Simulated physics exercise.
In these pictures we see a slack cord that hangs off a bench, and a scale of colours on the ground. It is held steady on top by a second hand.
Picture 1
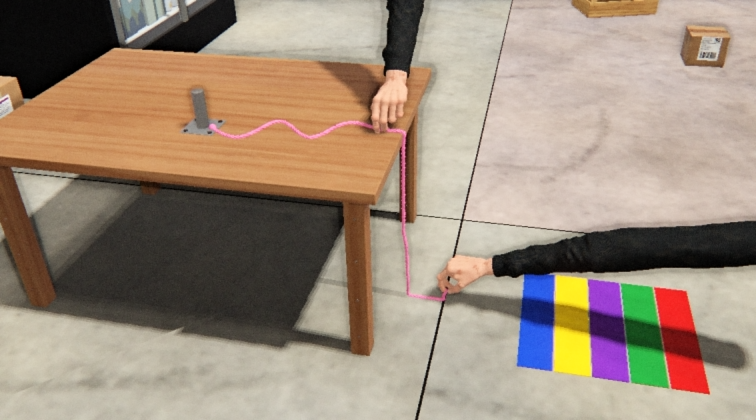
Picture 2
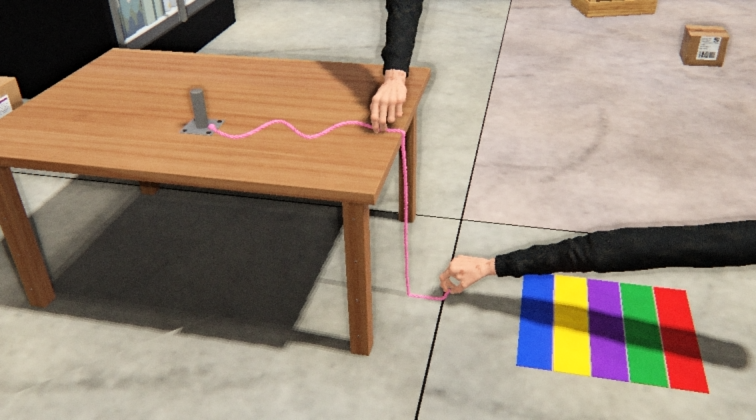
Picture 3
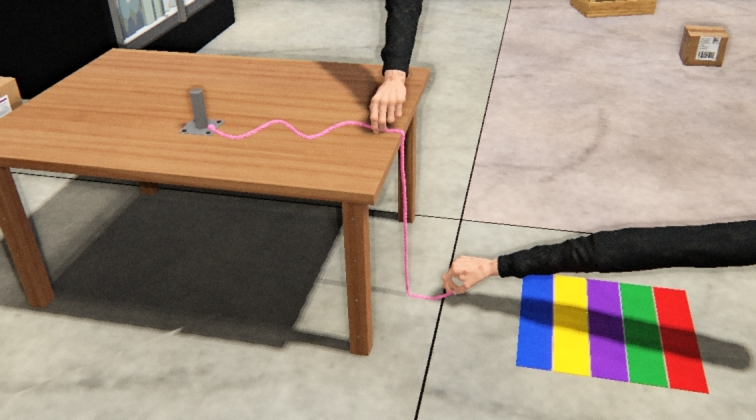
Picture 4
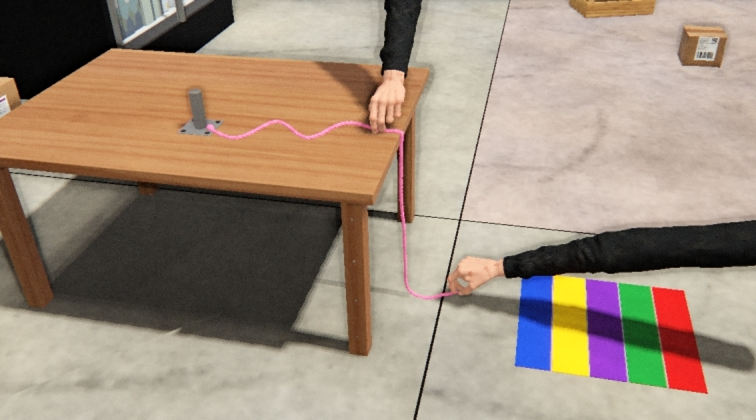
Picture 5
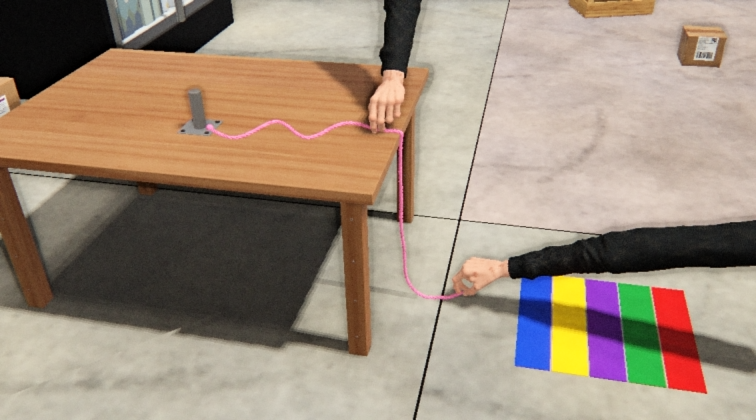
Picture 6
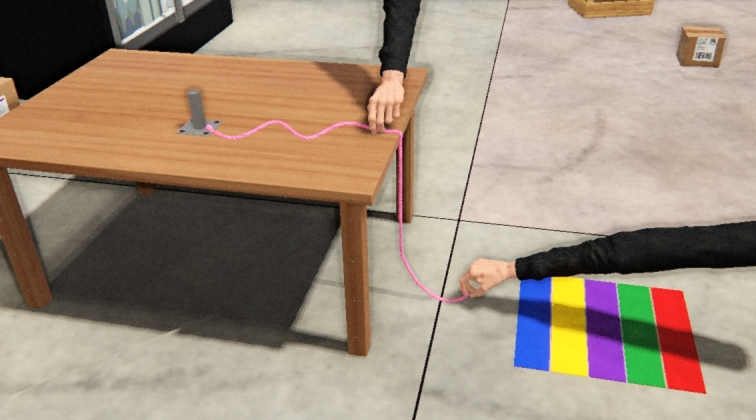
In the video, one hand rests on a pink cord at the edge of a wooden table while another hand near the floor slowly draws the cord's hanging end a short way right, beside a strip of coloured bands.
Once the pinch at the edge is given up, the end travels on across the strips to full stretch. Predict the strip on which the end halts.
The green strip.
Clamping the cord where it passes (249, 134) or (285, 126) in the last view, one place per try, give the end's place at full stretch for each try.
Around (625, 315), then around (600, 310).
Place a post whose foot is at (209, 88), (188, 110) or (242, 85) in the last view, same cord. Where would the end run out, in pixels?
The three places are (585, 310), (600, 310) and (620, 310), in that order.
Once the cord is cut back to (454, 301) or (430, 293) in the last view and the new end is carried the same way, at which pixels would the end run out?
The places are (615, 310) and (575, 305).
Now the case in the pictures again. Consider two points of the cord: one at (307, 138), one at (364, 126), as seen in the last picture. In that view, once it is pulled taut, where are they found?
Final positions are (352, 133) and (417, 150), in that order.
Soon after, end near (561, 305); over yellow.
Then, end near (610, 311); over purple.
At full stretch, end near (639, 315); over green. The green one.
